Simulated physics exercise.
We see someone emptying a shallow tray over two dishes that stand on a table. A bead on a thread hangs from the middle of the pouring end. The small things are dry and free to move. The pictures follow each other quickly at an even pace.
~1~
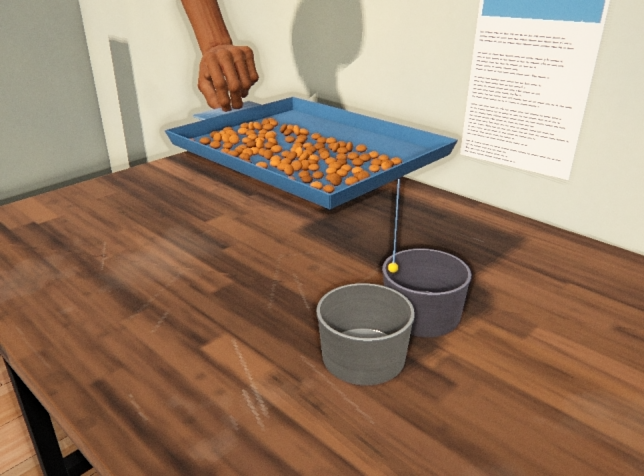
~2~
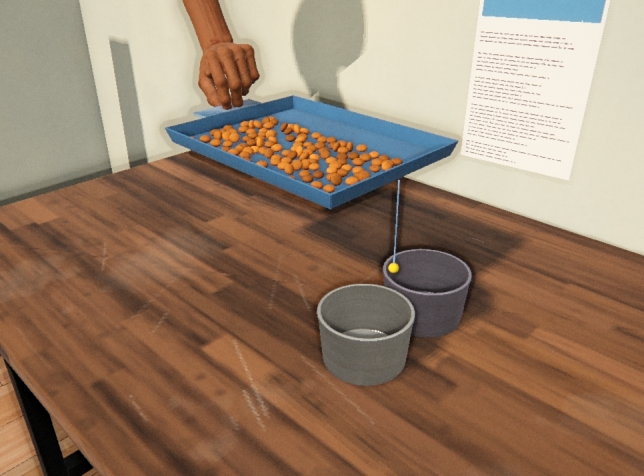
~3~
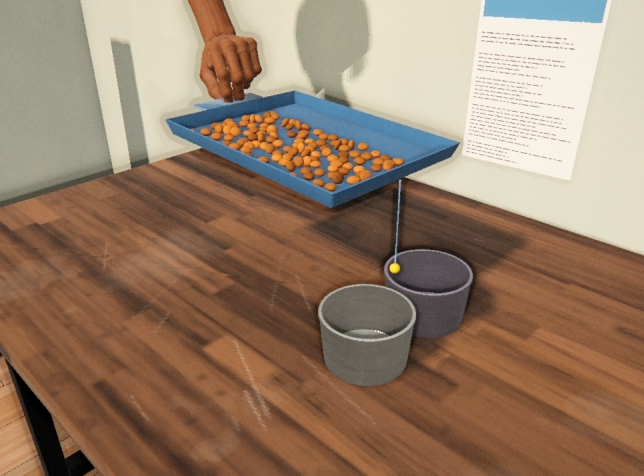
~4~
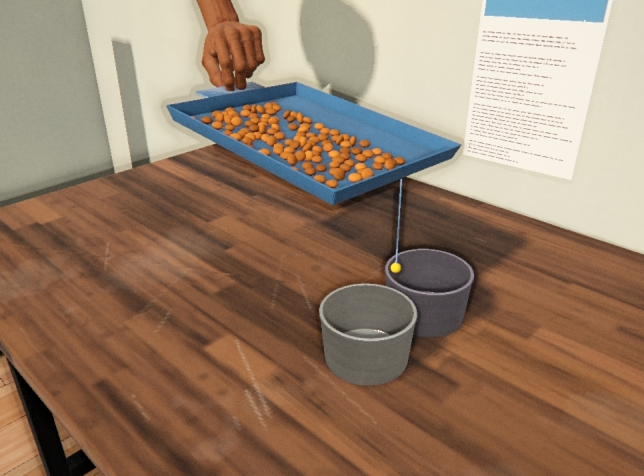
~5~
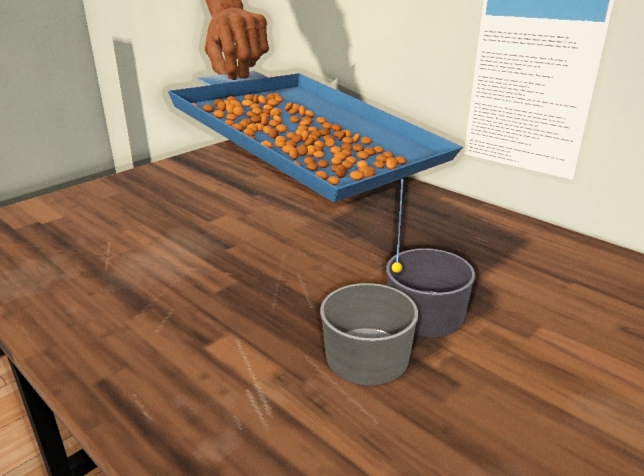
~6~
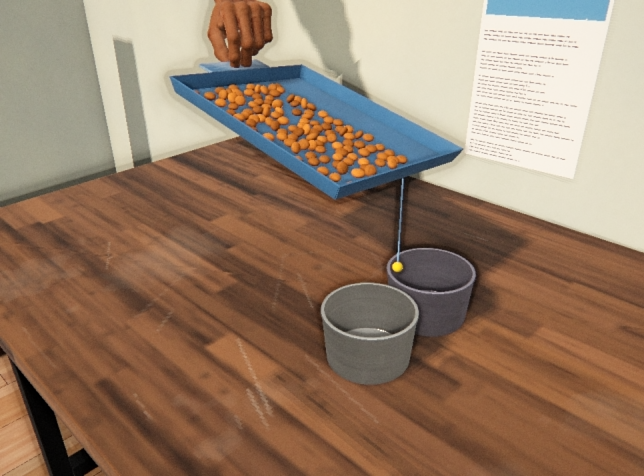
Above a wooden table with two round dishes, a hand slowly raised the back of a blue tray of small orange-brown bits, steepening its slant while the bead on a thread barely moved.
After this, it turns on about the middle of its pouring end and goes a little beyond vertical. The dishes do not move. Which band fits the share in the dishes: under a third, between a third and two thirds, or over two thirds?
In the dishes lies from one third to two thirds of it.
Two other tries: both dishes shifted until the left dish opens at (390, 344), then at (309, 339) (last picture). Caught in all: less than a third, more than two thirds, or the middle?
In turn: Under a third; under a third.
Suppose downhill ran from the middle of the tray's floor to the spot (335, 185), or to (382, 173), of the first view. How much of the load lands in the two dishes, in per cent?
Near 60 % and 60 %.
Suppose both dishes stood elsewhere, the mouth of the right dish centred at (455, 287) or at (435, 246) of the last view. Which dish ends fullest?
First the right dish, then right.
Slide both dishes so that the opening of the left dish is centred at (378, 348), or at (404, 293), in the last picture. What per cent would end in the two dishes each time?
Roughly 10 per cent, and 90 per cent.
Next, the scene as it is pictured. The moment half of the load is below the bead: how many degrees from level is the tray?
Around 95° of tilt.
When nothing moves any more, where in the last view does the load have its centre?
Around (444, 303).
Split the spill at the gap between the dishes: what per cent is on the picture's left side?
About 0 per cent.
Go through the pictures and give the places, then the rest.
The first frame shows corners of the pouring end at (330, 191) and (451, 140), level; middle of the load at (296, 150), bits of cat kibble; left dish at (401, 350); right dish at (460, 305); bead on its thread at (393, 268).
The second frame shows corners of the pouring end at (331, 191) and (451, 140), level; middle of the load at (296, 149).
The third frame shows corners of the pouring end at (332, 190) and (453, 142), tipped barely, lowest at the right corner; middle of the load at (298, 146).
The fourth frame shows corners of the pouring end at (335, 187) and (455, 144), tipped a little, lowest at the right corner; middle of the load at (299, 139).
The fifth frame shows corners of the pouring end at (337, 185) and (456, 146), tipped a little, lowest at the right corner; middle of the load at (301, 133).
The sixth frame shows corners of the pouring end at (339, 182) and (457, 147), tipped a little, lowest at the right corner; middle of the load at (303, 126); left dish at (405, 349); right dish at (465, 304).
Soon, tray tipped steeply; nearly all on the tray; a small part in the air.
A while on, tray tipped right over; about a third on the tray; about a quarter in the right dish; about a quarter outside both; a small part in the air.
Towards the end, tray tipped past a quarter turn; about half in the right dish; about half outside both.
Finally, tray tipped past a quarter turn; none in the left dish; about half in the right dish; about half outside both.
